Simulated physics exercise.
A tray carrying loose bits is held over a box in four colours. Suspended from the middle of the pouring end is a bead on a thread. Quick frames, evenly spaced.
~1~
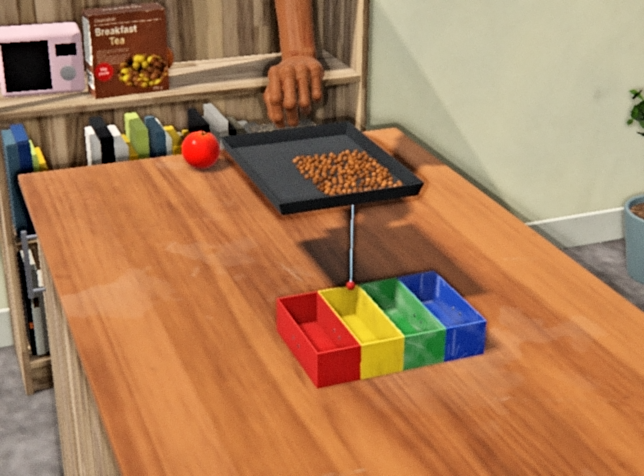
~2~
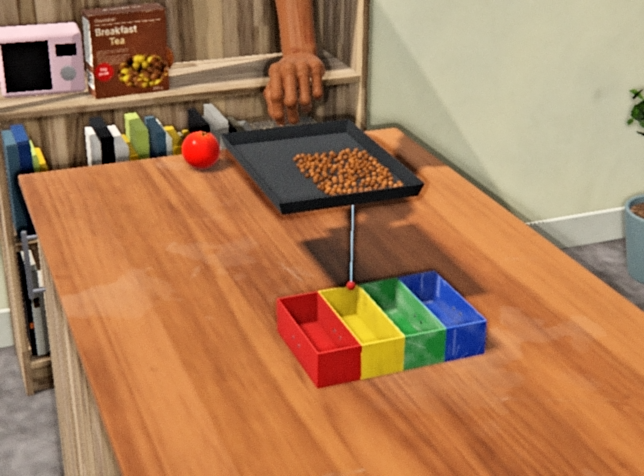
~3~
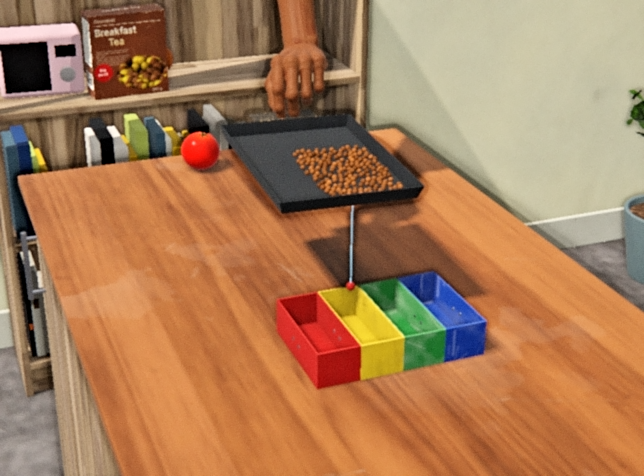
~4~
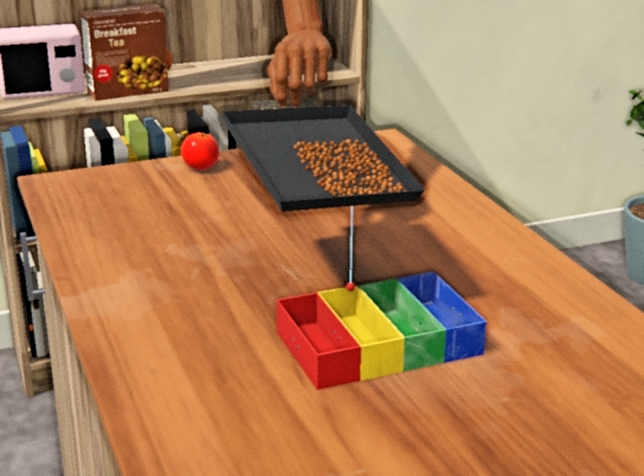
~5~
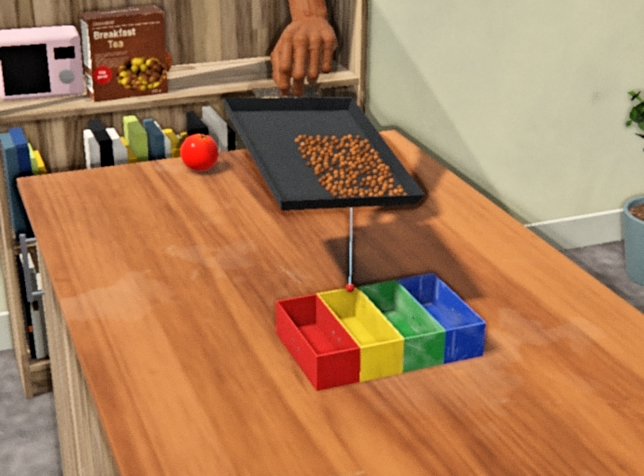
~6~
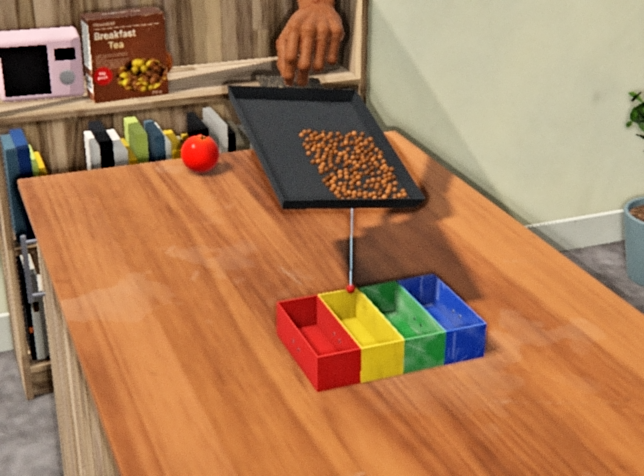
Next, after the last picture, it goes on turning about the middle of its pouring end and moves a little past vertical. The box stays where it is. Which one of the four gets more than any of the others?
Most: Blue.
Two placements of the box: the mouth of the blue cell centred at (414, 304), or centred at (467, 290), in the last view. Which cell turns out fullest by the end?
Try 1 - blue; try 2 - the green cell.
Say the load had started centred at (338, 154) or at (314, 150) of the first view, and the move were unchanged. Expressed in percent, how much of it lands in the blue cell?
Try 1: 70 %; try 2: 80 %.
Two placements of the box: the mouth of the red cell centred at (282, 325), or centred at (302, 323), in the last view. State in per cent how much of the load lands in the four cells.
Roughly 70 per cent the first time and 100 per cent the second.
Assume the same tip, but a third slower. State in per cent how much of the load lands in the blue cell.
That works out at some 70 per cent.
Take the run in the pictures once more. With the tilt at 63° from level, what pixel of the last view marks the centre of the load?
Mark it at roughly (391, 193) in the final frame.
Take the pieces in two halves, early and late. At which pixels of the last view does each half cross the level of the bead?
(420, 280), then (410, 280).
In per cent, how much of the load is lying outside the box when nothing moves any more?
About 0 per cent.
Just after the last frame, tray tipped steeply; almost all on the tray; just a few falling or outside the box.
A moment on, tray tipped past a quarter turn; about a tenth on the tray; roughly half in the blue cell; roughly a quarter in the green cell; just a few in the yellow cell; about a tenth falling or outside the box.
Further on, tray tipped past a quarter turn; roughly two thirds in the blue cell; roughly a third in the green cell; just a few in the yellow cell; just a few falling or outside the box.
When it is over, tray tipped past a quarter turn; roughly two thirds in the blue cell; roughly a third in the green cell; just a few in the yellow cell; not one in the red cell; just a few outside the box.
